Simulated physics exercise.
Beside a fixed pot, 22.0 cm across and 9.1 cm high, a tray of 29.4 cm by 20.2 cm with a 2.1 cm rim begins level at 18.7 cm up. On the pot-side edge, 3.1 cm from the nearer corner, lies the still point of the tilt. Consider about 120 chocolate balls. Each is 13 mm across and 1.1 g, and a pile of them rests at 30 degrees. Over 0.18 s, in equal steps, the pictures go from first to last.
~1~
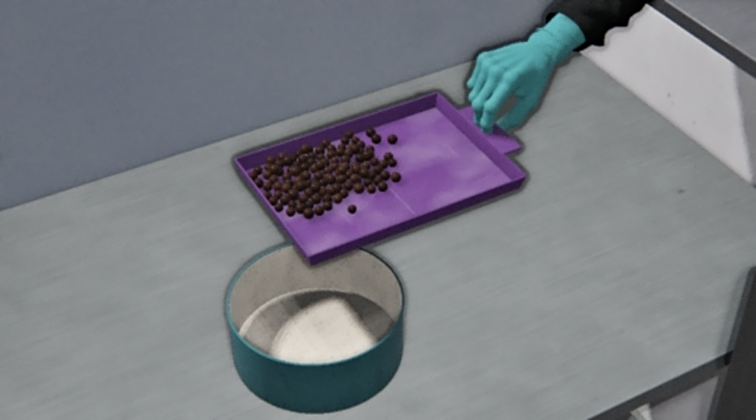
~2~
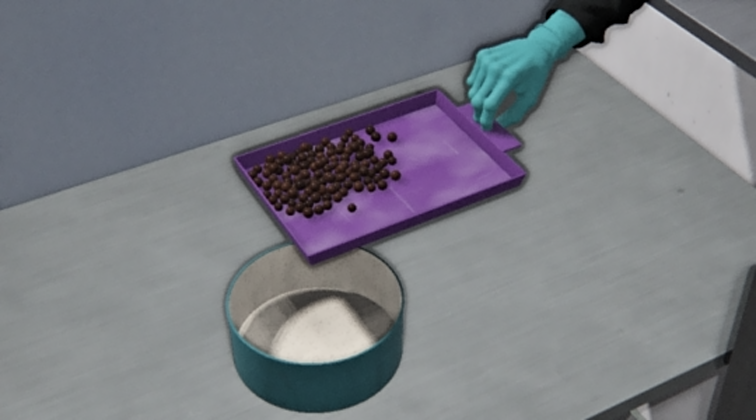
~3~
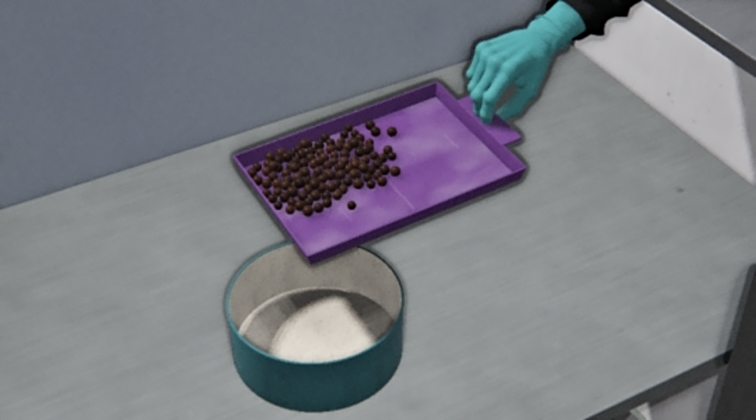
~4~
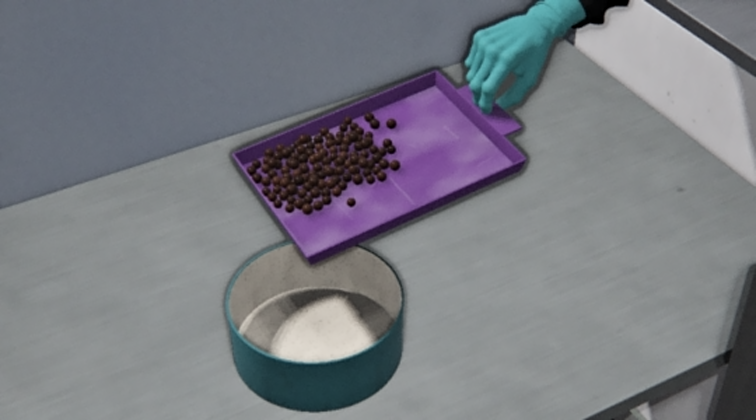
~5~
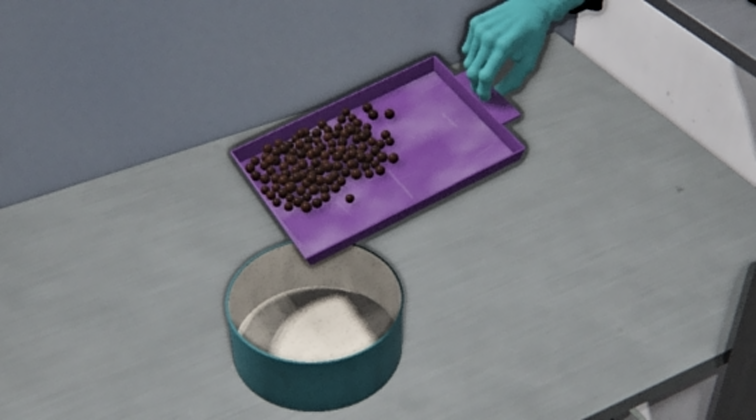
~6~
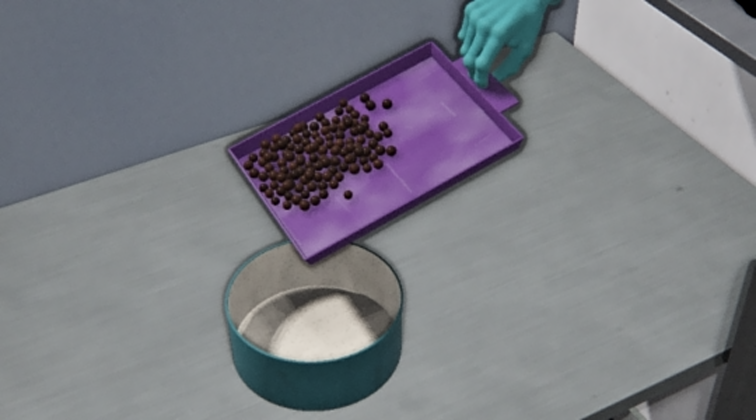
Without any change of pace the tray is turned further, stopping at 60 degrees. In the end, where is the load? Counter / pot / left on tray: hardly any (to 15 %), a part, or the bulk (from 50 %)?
Counter = hardly any, pot = a part, tray = the bulk.
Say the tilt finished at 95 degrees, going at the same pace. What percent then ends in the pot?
I'd expect some 75 per cent in the pot.
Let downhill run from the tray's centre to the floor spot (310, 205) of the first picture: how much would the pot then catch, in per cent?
Around 5 percent of them.
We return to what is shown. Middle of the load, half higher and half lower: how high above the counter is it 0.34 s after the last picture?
Around 24 cm up.
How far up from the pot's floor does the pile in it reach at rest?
Measured height: Approx. 1.5 cm.
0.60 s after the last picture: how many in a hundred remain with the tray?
Estimate: About 80 percent.
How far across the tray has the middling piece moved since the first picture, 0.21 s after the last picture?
I'd say close to 2 centimetres.
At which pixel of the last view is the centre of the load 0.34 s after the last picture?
Look near (284, 180) in the last picture.
Then, 0.21 s after the last picture, tilt 38 degrees; the tray holds 100 %, the pot 0 %.
Then, 0.34 s after the last picture, tilt 54 degrees; the tray holds 100 %, the pot 0 %.
Then, 0.60 s after the last picture, tilt 60 degrees; the tray holds 80 %, the pot 5 %.
In the end, counter 5 %, pot 25 %, tray 70 %.
